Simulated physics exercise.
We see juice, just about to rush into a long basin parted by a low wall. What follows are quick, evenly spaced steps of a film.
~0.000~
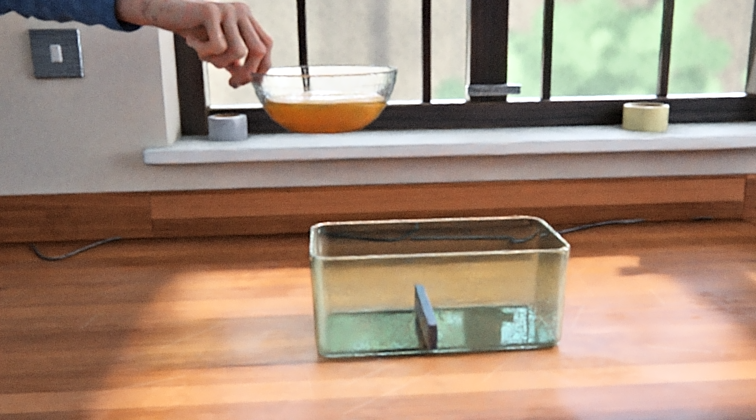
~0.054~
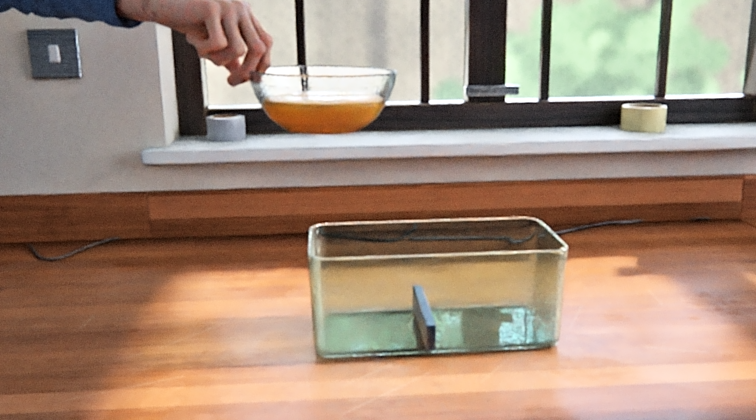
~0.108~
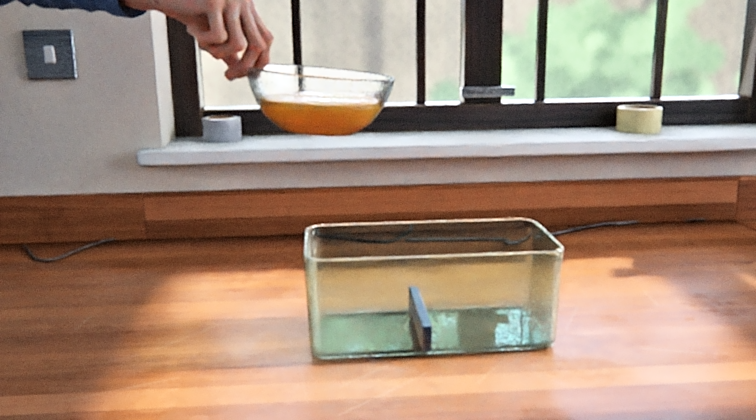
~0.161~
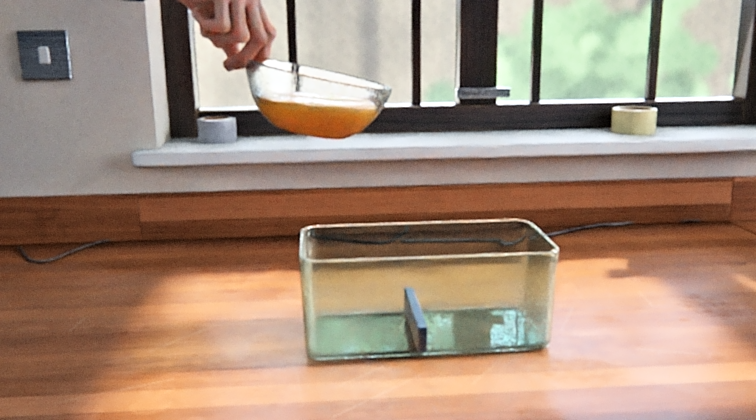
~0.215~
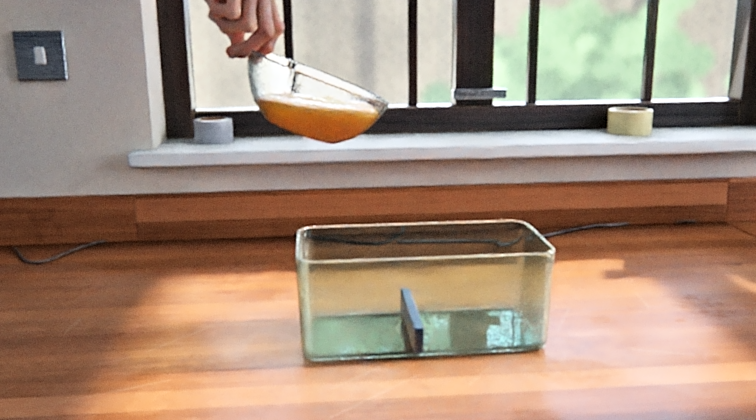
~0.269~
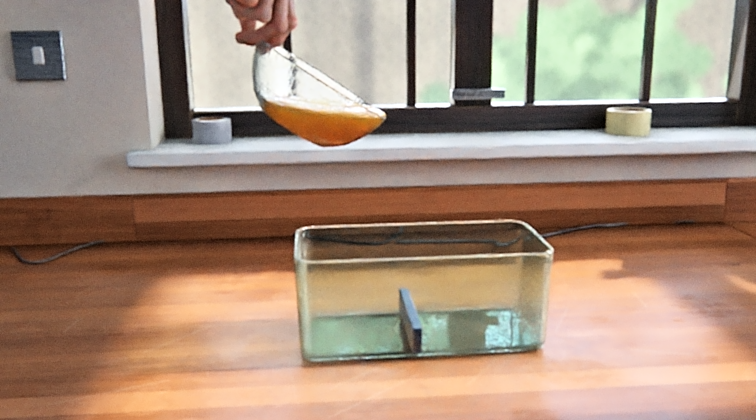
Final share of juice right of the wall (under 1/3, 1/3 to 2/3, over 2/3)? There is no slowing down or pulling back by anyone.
1/3 to 2/3.
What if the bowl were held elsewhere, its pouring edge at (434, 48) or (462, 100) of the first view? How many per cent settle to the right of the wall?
75 %, then 80 %.
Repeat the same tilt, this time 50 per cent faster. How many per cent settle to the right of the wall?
Near 50 parts in a hundred.
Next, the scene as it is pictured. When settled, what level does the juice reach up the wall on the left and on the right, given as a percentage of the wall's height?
Left part: 30 per cent, right part: 40 per cent.
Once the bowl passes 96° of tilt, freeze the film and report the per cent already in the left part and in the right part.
About 5 per cent on the left and 45 on the right.
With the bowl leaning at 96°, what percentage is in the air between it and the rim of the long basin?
Around 45 percent.
A moment on, the bowl is tipped on its side and 6 per cent is still to pour, 5 is left of the wall and 44 right of it.
Next, the bowl is tipped right over and 0 per cent is still to pour, 37 is left of the wall and 60 right of it.
Then the bowl is tipped right over and 0 per cent is still to pour, 38 is left of the wall and 60 right of it.
Later the bowl is tipped right over and 0 per cent is still to pour, 38 is left of the wall and 60 right of it.
In the end 38 per cent lies left of the wall, 60 right of it and 2 outside.
